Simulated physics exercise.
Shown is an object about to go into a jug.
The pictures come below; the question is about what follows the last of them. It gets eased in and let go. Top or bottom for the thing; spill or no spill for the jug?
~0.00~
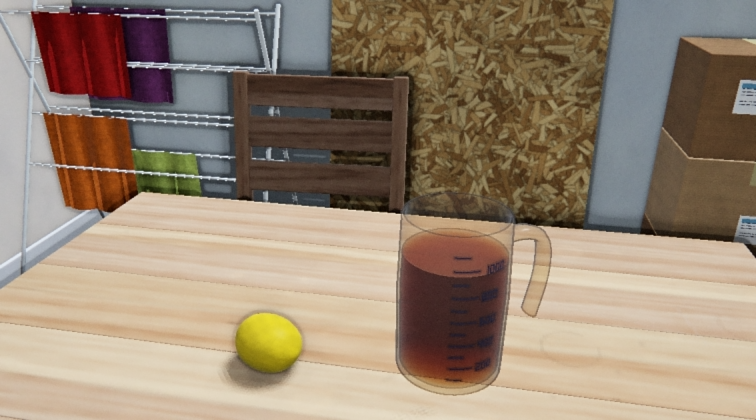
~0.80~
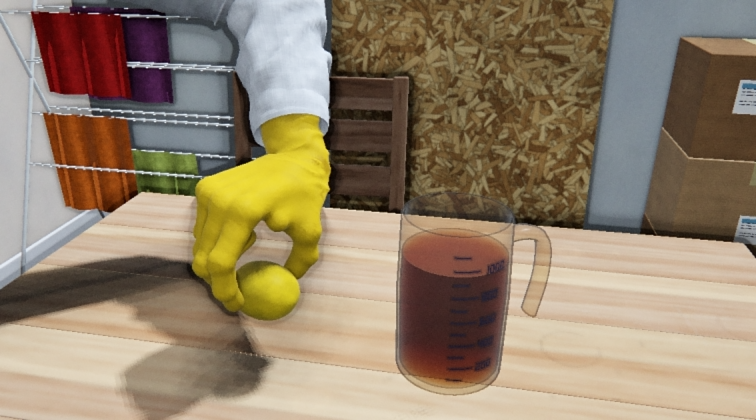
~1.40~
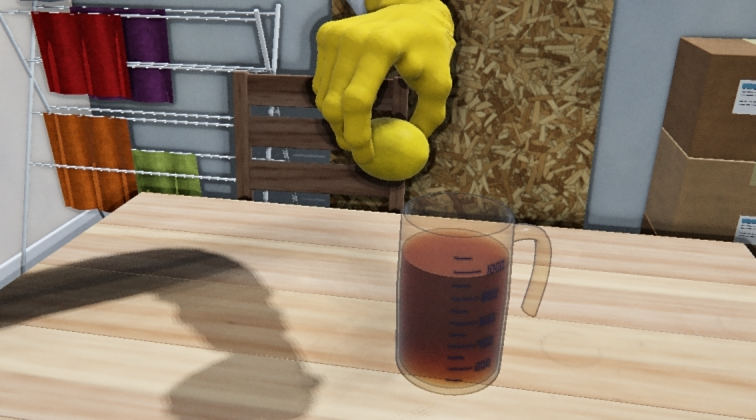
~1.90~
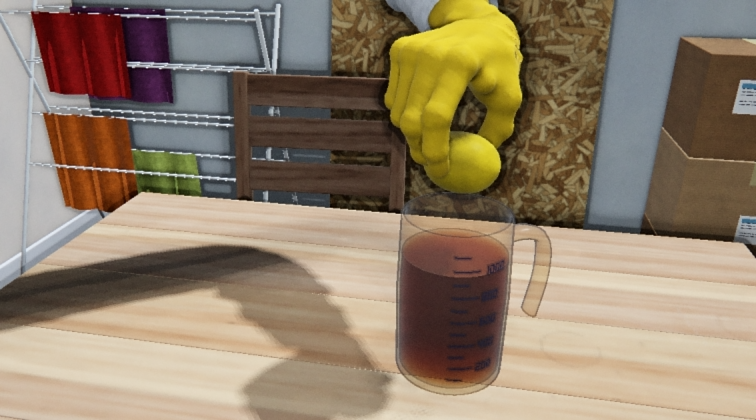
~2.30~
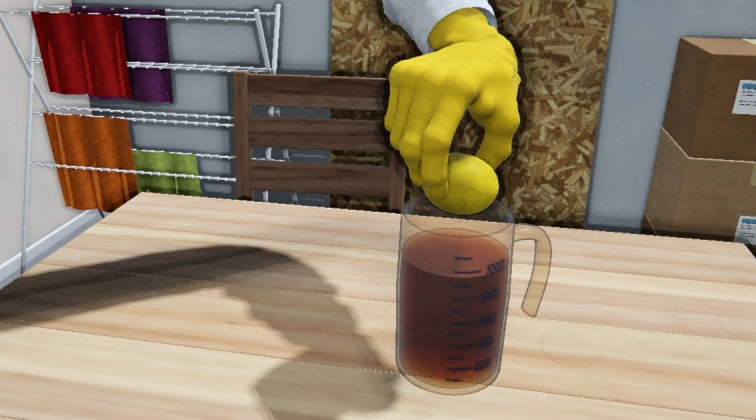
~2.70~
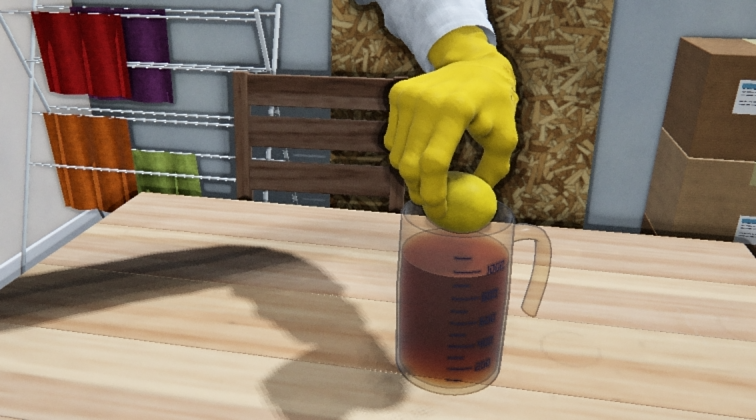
The object is held up, while the jug holds everything.
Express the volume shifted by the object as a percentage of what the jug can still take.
About 40 %.
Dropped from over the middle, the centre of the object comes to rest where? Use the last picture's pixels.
I'd say somewhere about (455, 254).
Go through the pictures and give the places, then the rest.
The lemon lies on the top at (269, 342); jug (453, 288) about three quarters full, in the first picture.
A hand picks up the lemon at (265, 290); jug about three quarters full, surface at (455, 252), in the second picture.
The lemon is carried over at (390, 149); jug (453, 288) about three quarters full, in the third picture.
The lemon is above the jug at (461, 163); jug about three quarters full, surface at (455, 252), in the fourth picture.
The lemon comes down at (460, 184); jug (453, 288) about three quarters full, in the fifth picture.
The lemon is just over the surface at (459, 201); jug about three quarters full, surface at (455, 252), in the sixth picture.
After 3.0 s, the lemon enters the iced tea; the jug is about three quarters full.
After 3.4 s, the lemon comes up again; the jug is nearly full.
After 5.0 s, the lemon floats; the jug is nearly full; nothing is spilt.
